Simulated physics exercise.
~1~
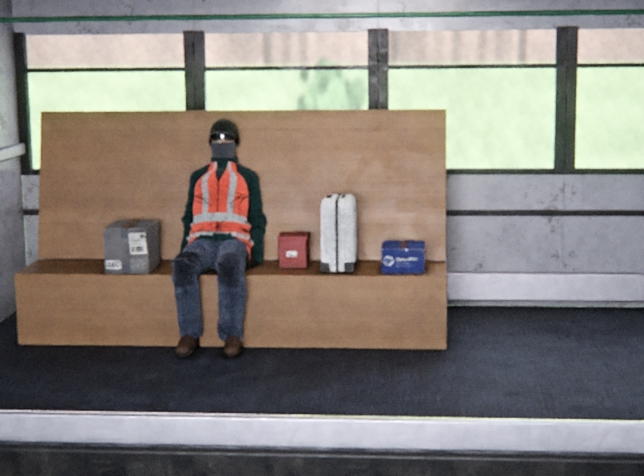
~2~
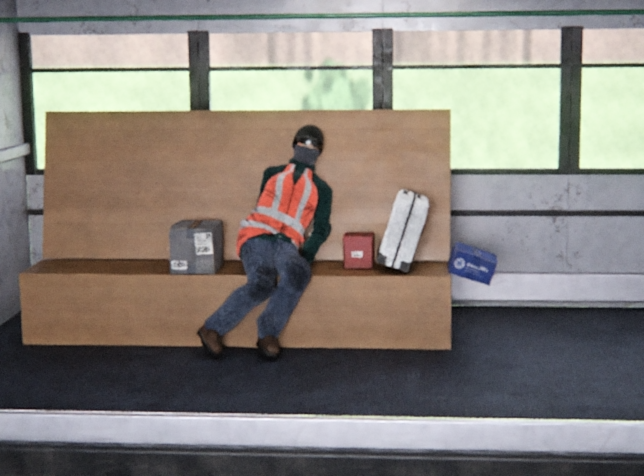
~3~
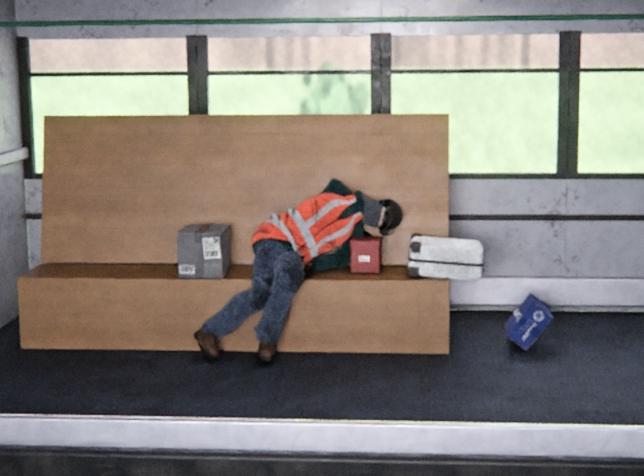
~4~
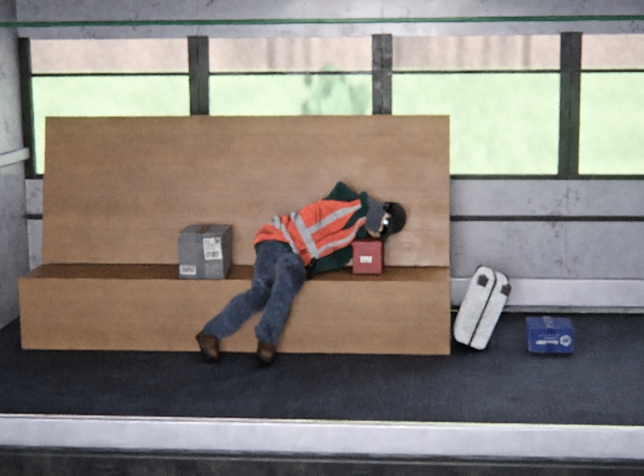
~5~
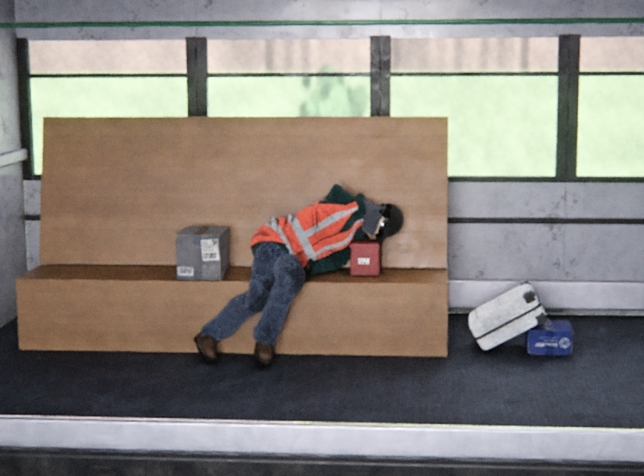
Passenger in orange vest slumping sideways onto a red box as a blue carton, then a white case, tumble off the bench's right end.
